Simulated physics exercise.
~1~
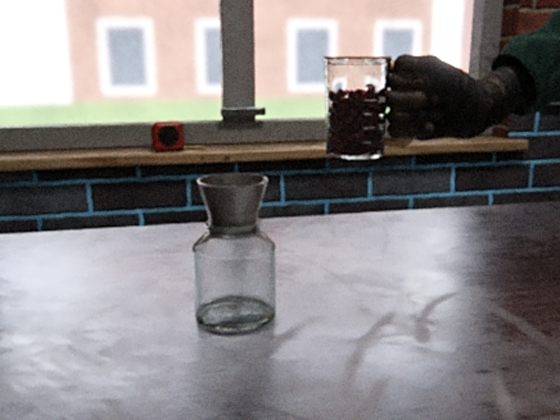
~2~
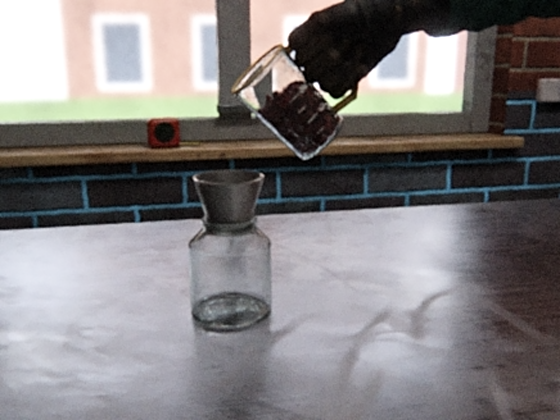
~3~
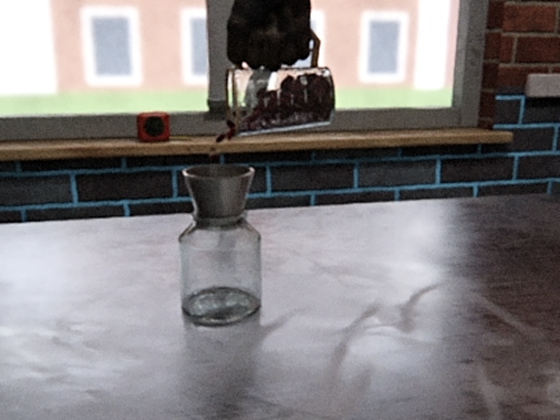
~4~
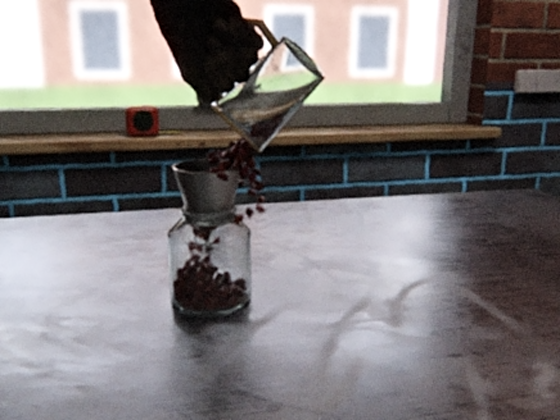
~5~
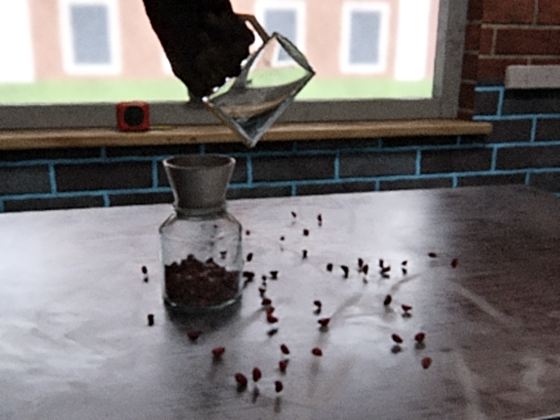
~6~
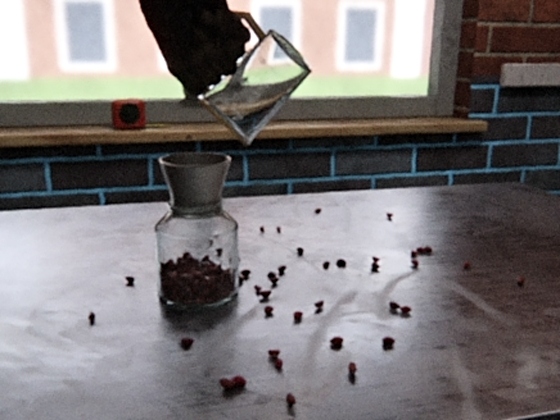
On a smooth grey tabletop before a window and a dark brick wall, a glass jar stands with a grey funnel in its mouth. A dark hand holds a clear, handled cup of dark red beans up to the right, then brings it left over the funnel, tilting it. The first beans trickle out as the cup lies on its side. It tips further and the beans rush down, many filling the jar's lower part while others spill past the rim. They scatter across the table, mostly to the right, and the emptied cup stays tipped above the partly filled jar.
